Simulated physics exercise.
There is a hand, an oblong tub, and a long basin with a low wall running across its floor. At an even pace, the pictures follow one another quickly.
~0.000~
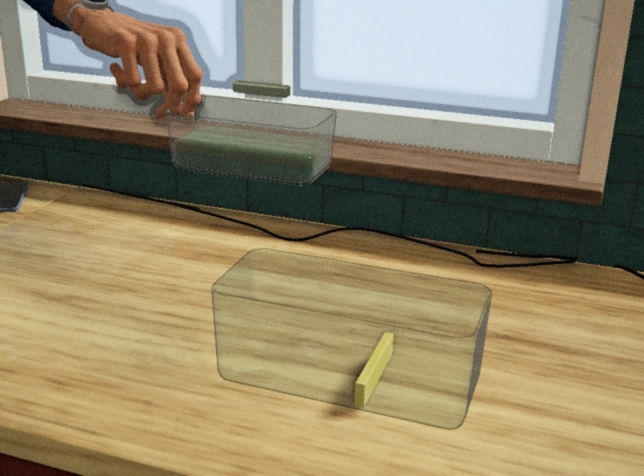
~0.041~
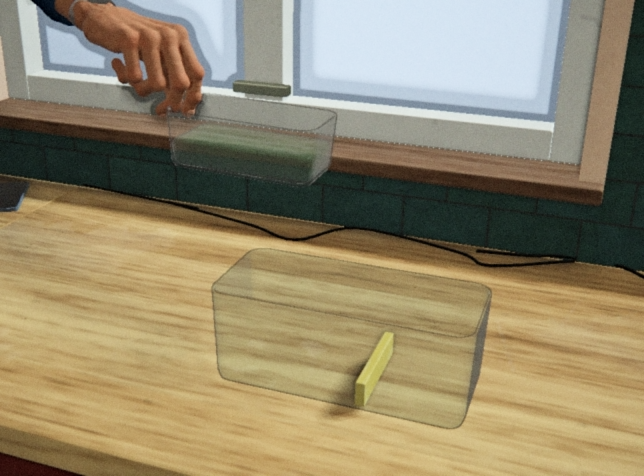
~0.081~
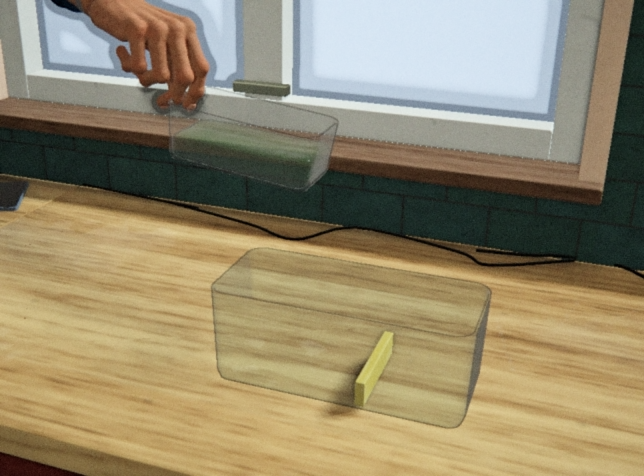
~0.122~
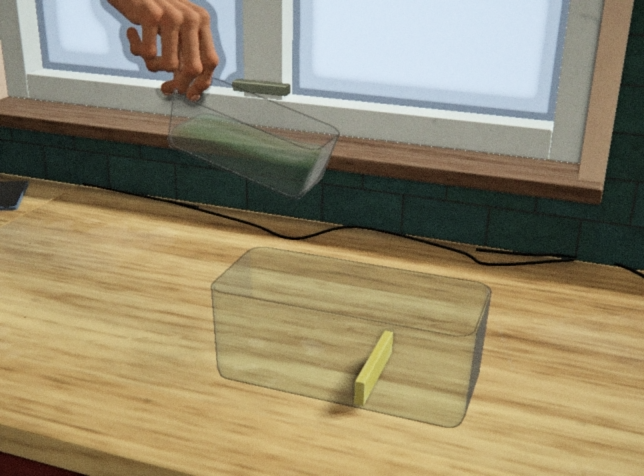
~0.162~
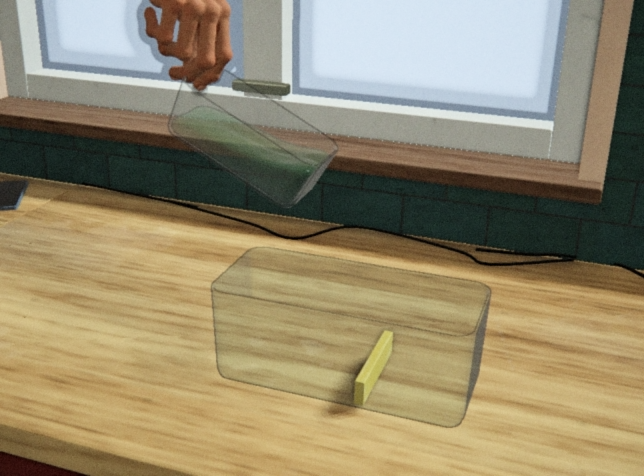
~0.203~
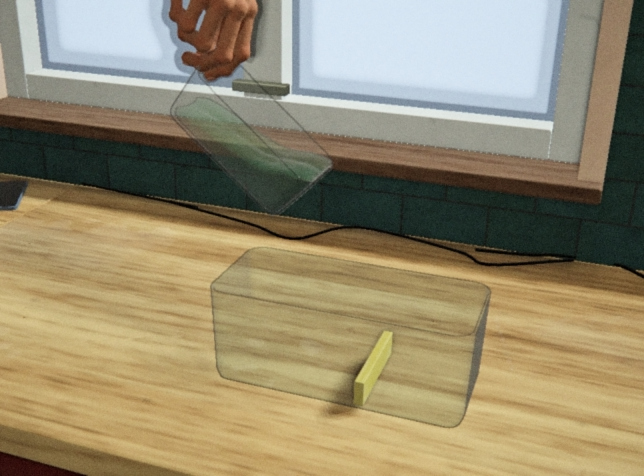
A hand tilted a clear oblong tub of greenish liquid, slowly at first and then more steeply, lowering its right end above a long, see-through basin with a low yellow wall across its floor.
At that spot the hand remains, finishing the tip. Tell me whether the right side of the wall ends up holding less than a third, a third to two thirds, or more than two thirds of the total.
The right side holds less than a third.
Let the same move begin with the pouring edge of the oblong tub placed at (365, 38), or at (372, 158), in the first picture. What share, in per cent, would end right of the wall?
In order, roughly 50 percent and 50 percent.
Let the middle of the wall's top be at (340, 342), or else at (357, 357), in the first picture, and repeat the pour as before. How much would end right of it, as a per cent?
About 60 % and 30 %.
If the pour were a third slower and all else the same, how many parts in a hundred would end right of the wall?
Around 15 percent ends up there.
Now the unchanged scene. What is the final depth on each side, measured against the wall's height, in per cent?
50 left, 10 right, give or take.
A moment on, the oblong tub is tipped right over and 11 per cent is still to pour, 52 is left of the wall and 0 right of it.
Next, the oblong tub is tipped right over and 2 per cent is still to pour, 69 is left of the wall and 2 right of it.
Then the oblong tub is tipped right over and 0 per cent is still to pour, 78 is left of the wall and 7 right of it.
Later the oblong tub is tipped right over and 0 per cent is still to pour, 79 is left of the wall and 10 right of it.
At rest 79 per cent lies left of the wall, 10 right of it and 11 outside.
